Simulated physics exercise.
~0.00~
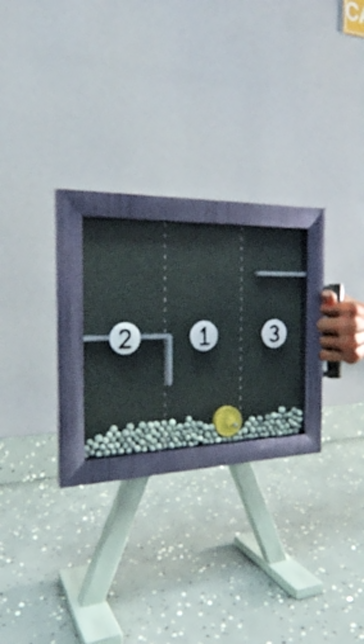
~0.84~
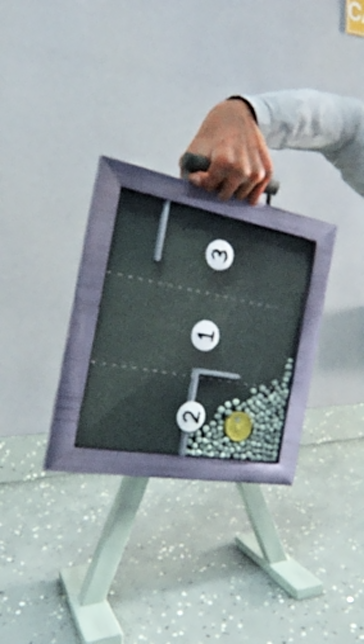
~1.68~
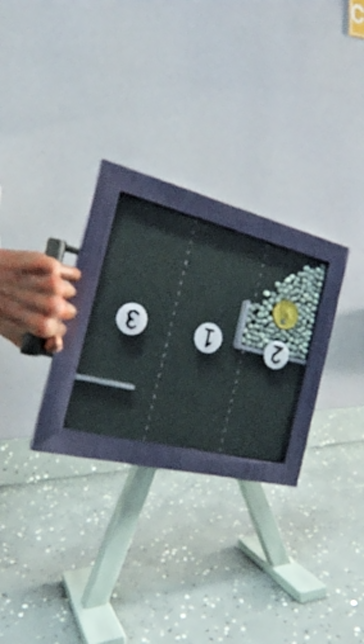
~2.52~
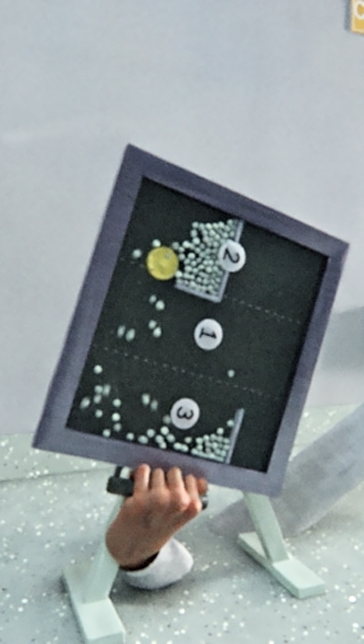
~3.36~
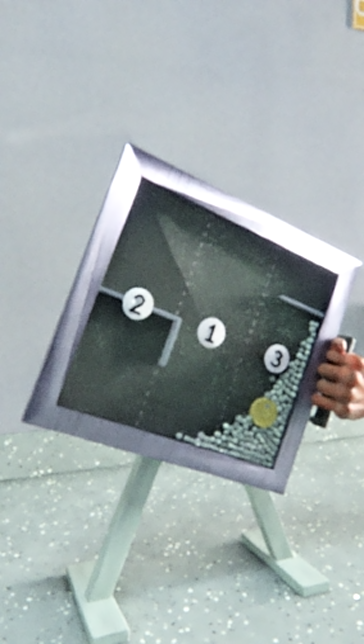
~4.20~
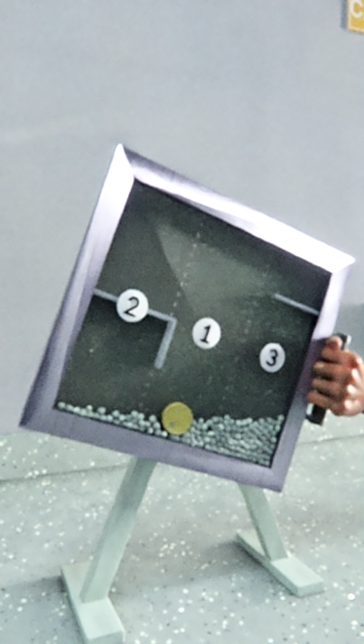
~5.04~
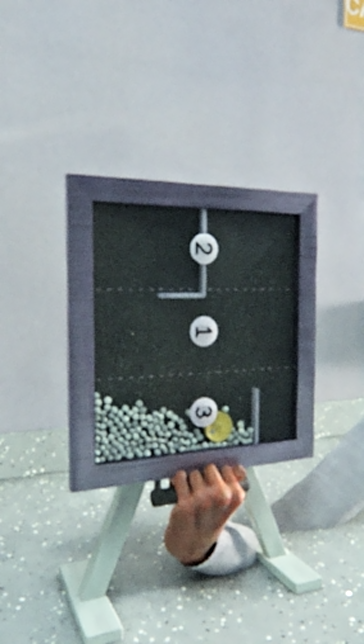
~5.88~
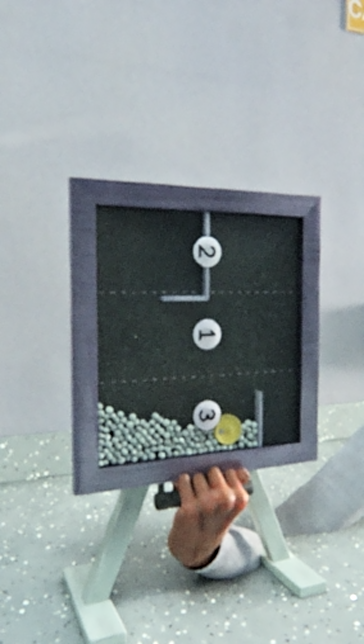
The clip opens on a square, clear-faced case on a stand, with white beads and a yellow disc along its bottom and a hand gripping the handle at right. The hand turns the case anticlockwise, and the beads and disc gather at lower right, then ride up in the pocket of a bent bar. As the handle reaches the bottom, they spill downward. The turn continues until the handle is back at right, and the load slides leftward along the bottom. The hand then swings the case back clockwise, leaving beads and disc resting in strip three, the disc near the short bar.
